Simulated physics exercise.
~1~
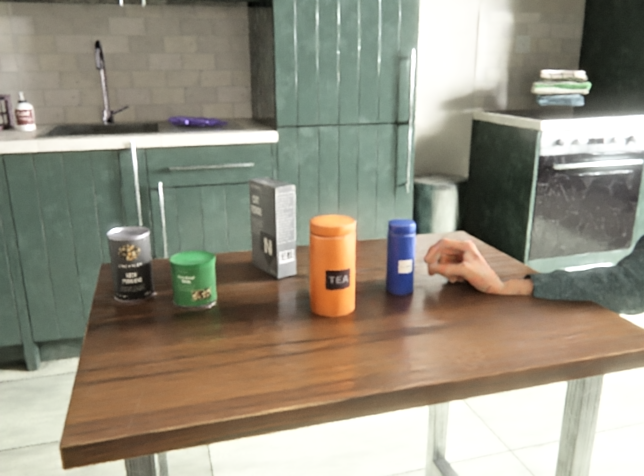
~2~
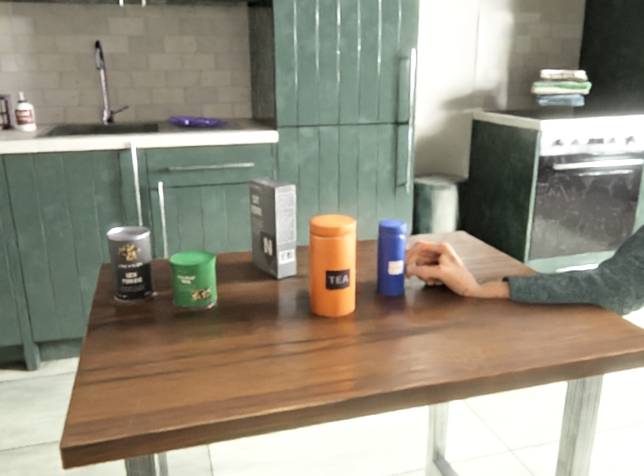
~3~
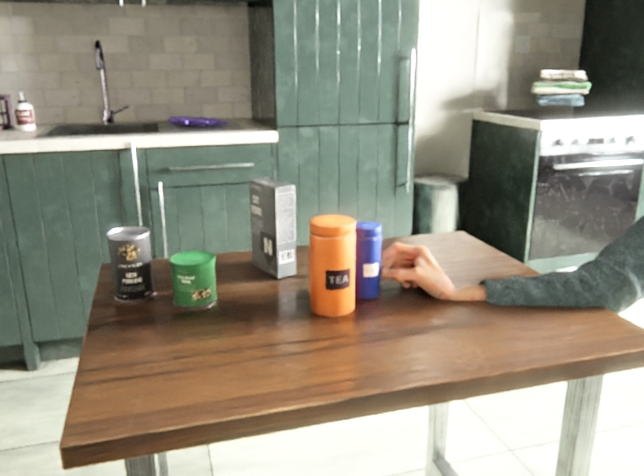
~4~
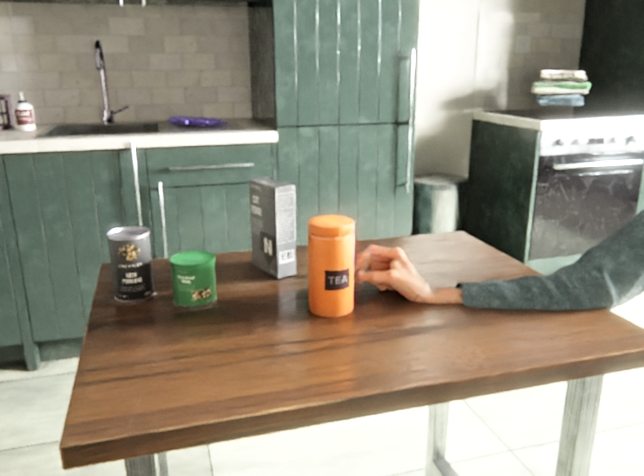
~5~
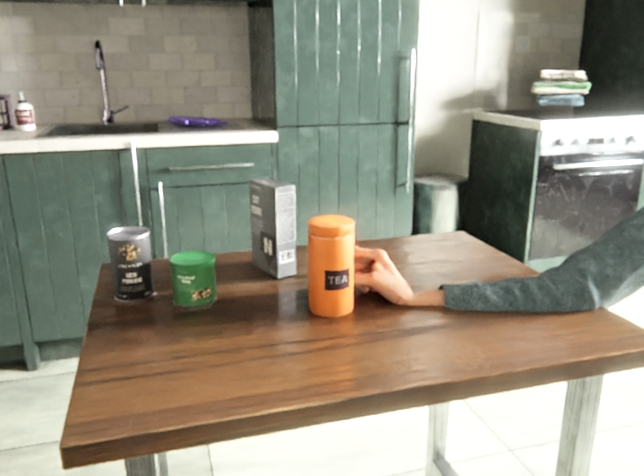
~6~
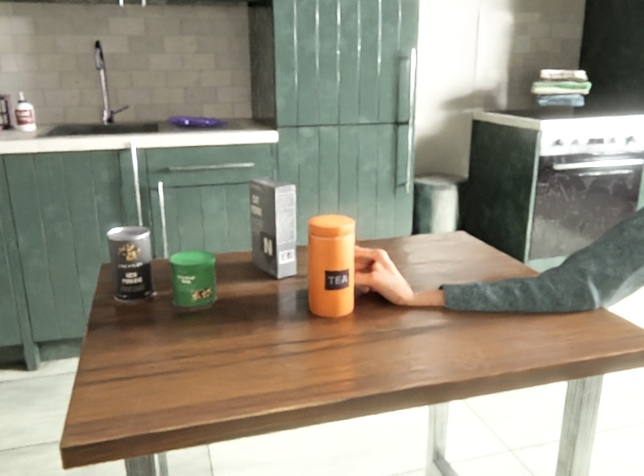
A hand slowly pushes the blue shaker left until it is hidden behind the orange jar.
